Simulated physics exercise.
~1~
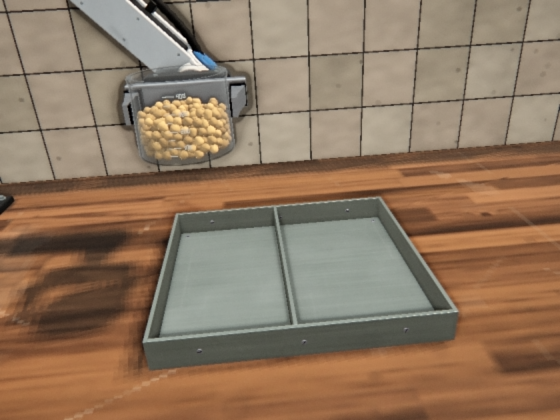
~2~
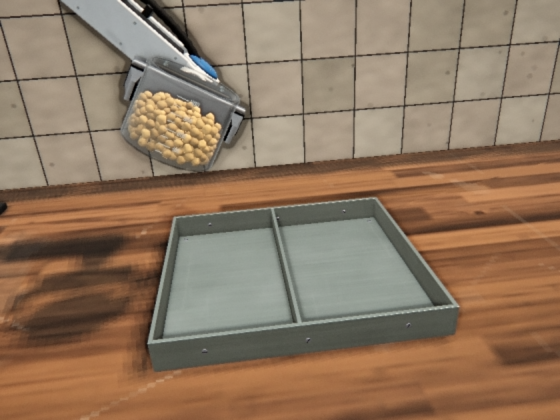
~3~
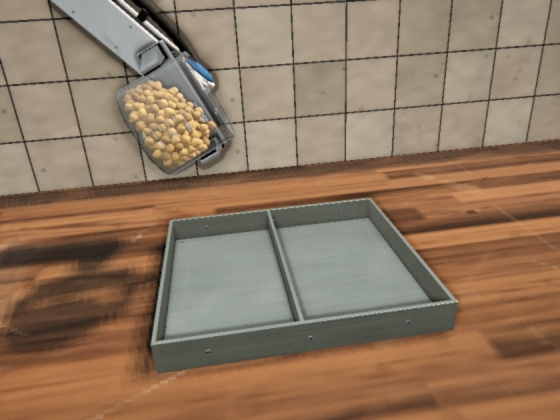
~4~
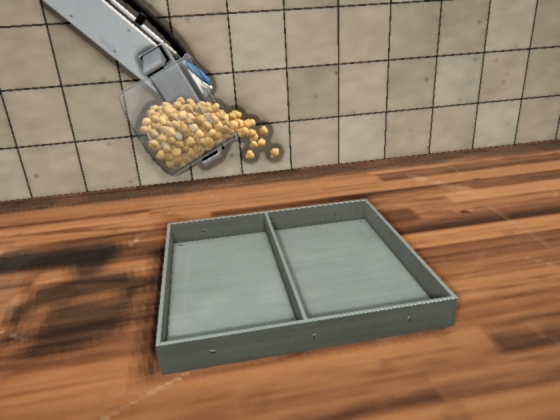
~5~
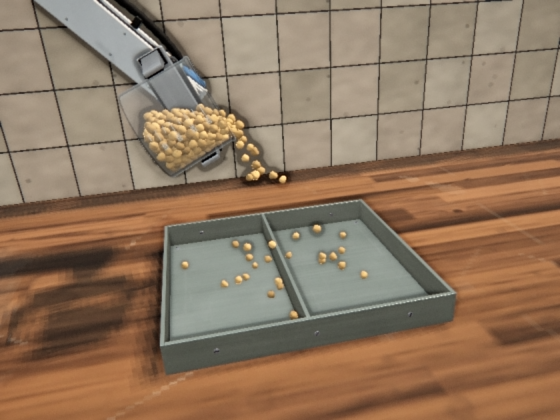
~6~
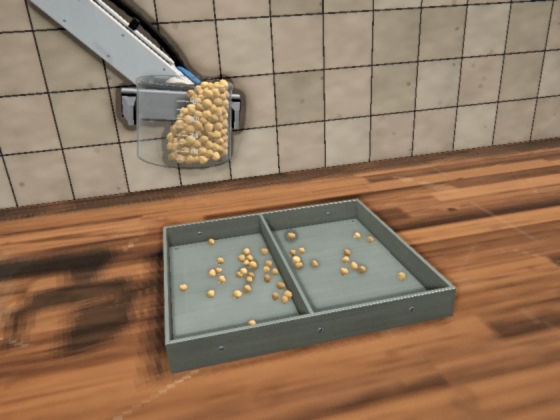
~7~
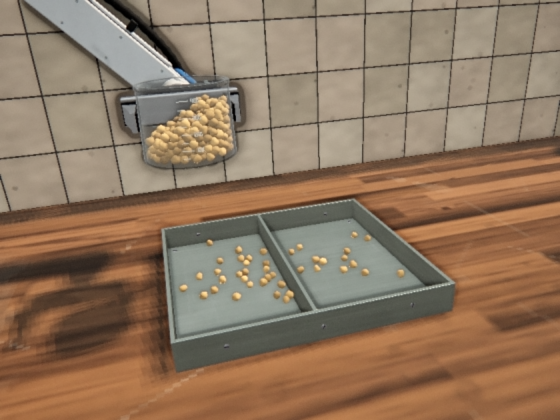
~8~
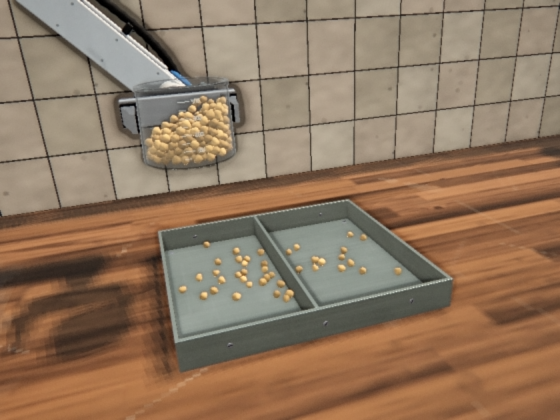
We see a robot arm holding a clear tumbler of dried chickpeas above a divided grey tray on a wooden table top; it tips the tumbler, spilling some into both parts, then turns it upright, with most chickpeas still inside and the spilled ones lying scattered in the tray.
